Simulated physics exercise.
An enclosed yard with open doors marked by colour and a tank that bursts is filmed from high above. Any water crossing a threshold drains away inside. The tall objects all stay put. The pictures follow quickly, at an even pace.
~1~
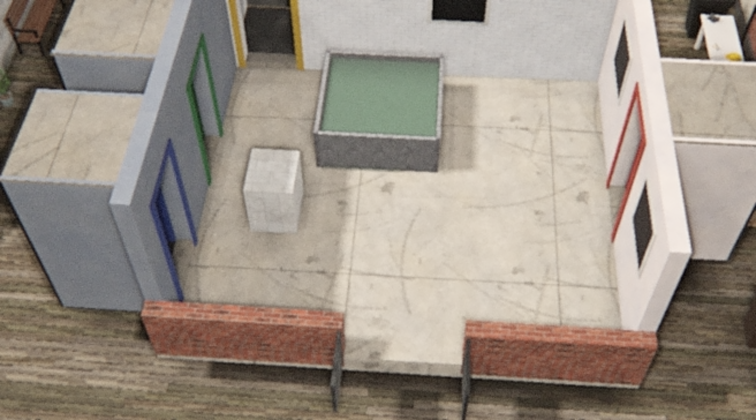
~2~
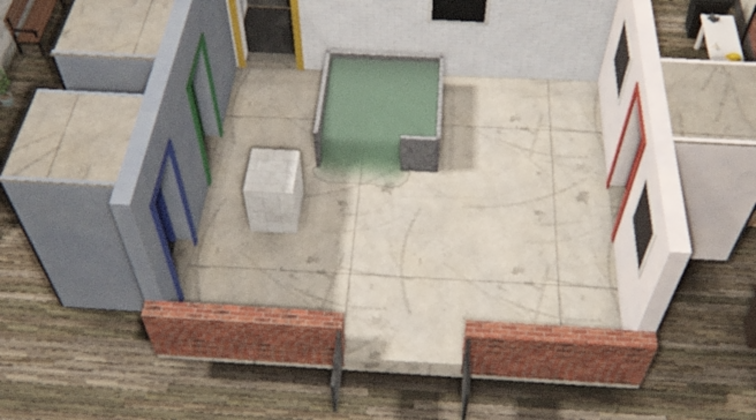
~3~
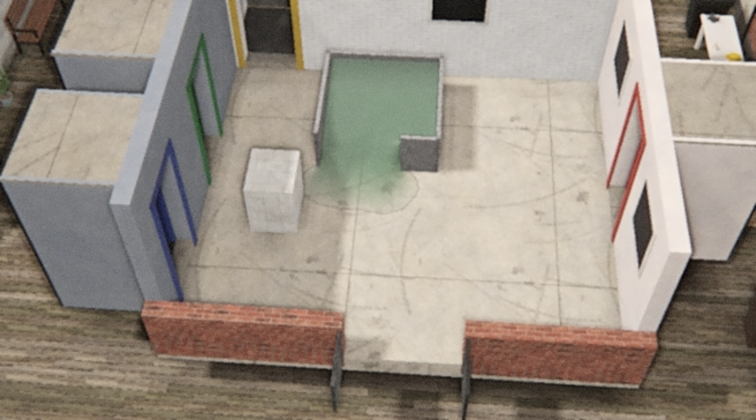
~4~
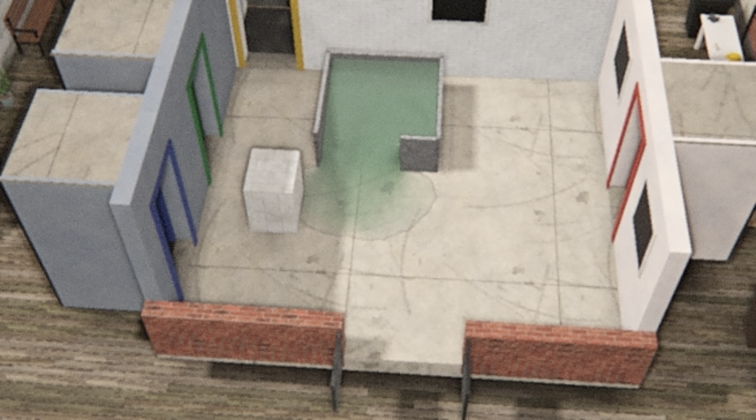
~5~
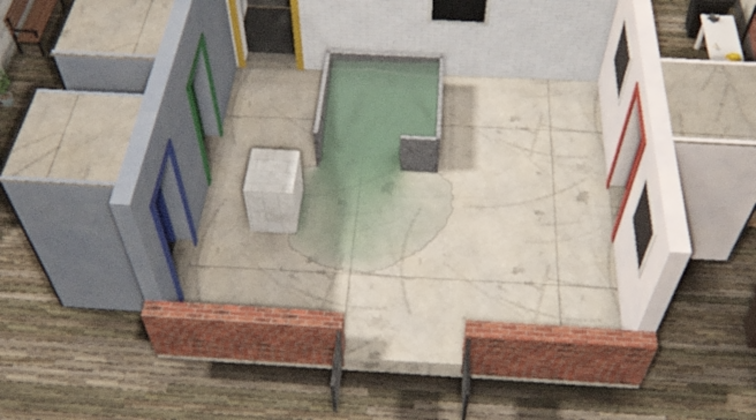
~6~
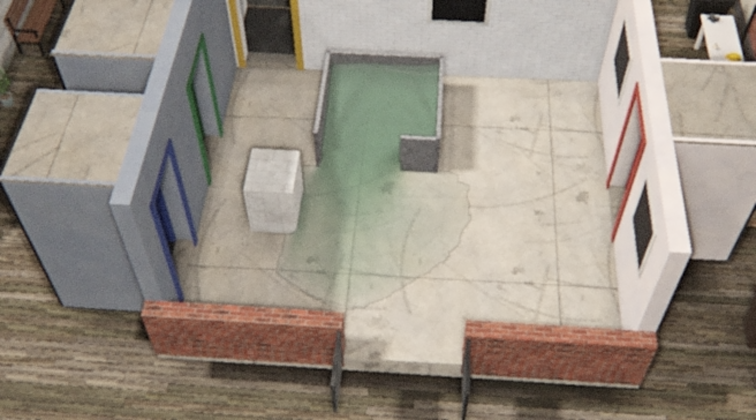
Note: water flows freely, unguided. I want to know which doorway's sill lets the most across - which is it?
That is the green doorway.
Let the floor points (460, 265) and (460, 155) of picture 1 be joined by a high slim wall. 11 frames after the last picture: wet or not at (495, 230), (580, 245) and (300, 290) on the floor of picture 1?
Untouched, untouched, submerged.
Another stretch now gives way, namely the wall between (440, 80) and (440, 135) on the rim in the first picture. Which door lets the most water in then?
The door marked red.
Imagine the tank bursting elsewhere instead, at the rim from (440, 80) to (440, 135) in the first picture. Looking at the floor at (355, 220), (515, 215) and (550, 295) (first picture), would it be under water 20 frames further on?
In sequence the three spots come out still bare, then wetted, then wetted.
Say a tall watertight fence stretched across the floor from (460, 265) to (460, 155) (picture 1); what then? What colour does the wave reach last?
The red one, I say.
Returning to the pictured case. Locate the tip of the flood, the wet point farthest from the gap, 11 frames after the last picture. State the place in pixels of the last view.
The front's farthest point is close to (567, 354).
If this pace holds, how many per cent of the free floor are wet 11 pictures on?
40 %.
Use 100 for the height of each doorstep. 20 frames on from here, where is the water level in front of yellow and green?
Close to 0 per cent for the first one and close to 170 per cent for the second.
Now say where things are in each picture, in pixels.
In the first frame, the tank at (381, 97) is whole and still.
In the second frame, the front is at (403, 179), out from the gap at (360, 154).
In the third frame, the front is at (397, 206), out from the gap at (360, 157).
In the fourth frame, the front is at (383, 234), out from the gap at (360, 158).
In the fifth frame, the front is at (371, 267), out from the gap at (360, 158).
In the sixth frame, water pours out at (360, 158) and has run to (330, 300).
A moment on, water covers 35 % of the floor; blue door not reached, red door not reached, yellow door not reached, green door wet at the sill, nothing in.
Next, water covers 40 % of the floor; blue door wet at the sill, nothing in, red door not reached, yellow door not reached, green door a trickle in.
Then, water covers 50 % of the floor; blue door a trickle in, red door not reached, yellow door not reached, green door some in.
Later, water covers 60 % of the floor; blue door a trickle in, red door wet at the sill, nothing in, yellow door a trickle in, green door some in.
In the end, water covers 80 % of the floor; blue door a trickle in, red door wet at the sill, nothing in, yellow door a trickle in, green door some in; the green door has let in the most.
